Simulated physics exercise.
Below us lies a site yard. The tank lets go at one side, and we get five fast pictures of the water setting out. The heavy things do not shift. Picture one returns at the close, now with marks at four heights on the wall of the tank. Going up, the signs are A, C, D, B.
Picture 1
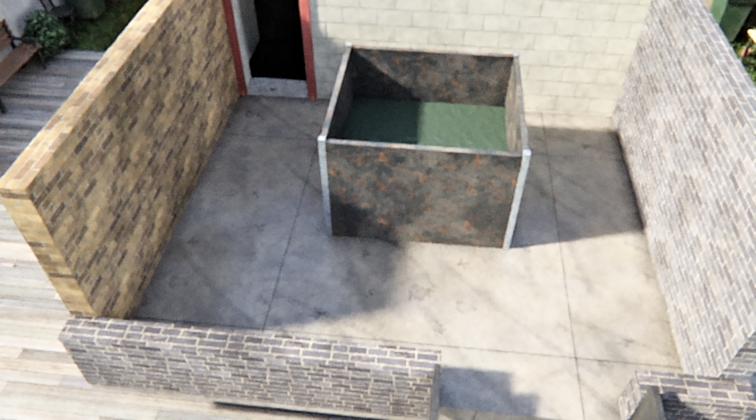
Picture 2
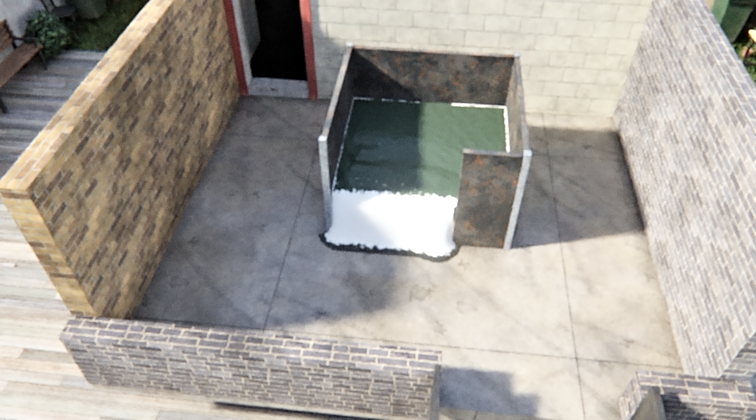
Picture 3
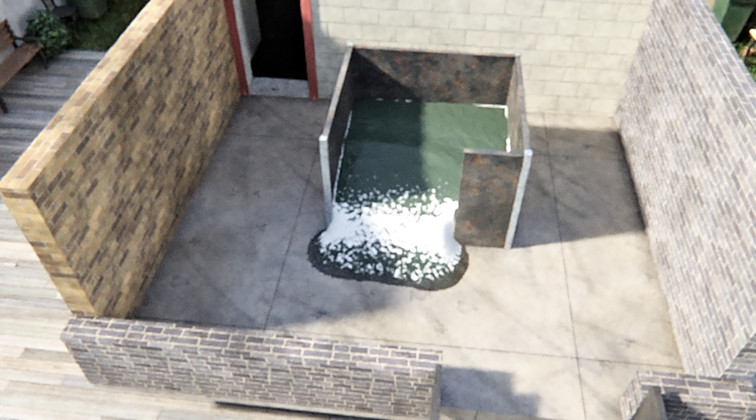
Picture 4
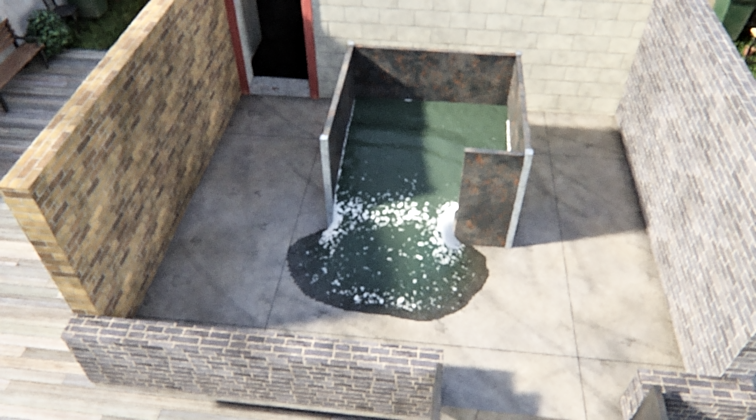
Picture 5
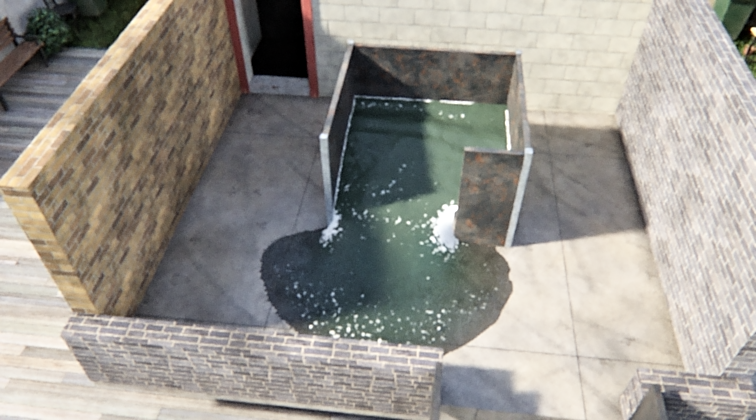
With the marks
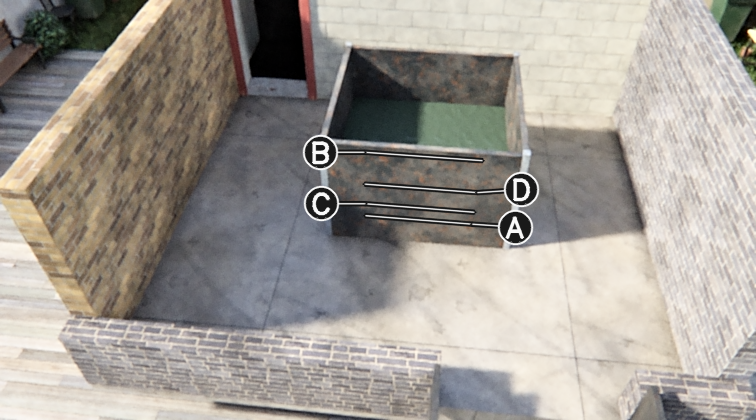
Green water pours through an opening in the tank's front and spreads across the paved yard.
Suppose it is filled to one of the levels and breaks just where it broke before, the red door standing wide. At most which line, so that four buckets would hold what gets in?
Use level C.
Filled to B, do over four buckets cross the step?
Yes.
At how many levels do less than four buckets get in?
Two of them.
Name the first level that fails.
D it is.
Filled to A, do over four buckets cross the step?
No, not at all.
On the marked copy, A at (418, 219); B at (422, 156); C at (419, 207); D at (420, 188); from the bottom up A, C, D, B.
For level A, nothing gets over.
For level B, dozens of bucketfuls pour in.
For level C, a bucket or two gets in.
For level D, about 12 bucketfuls get in.
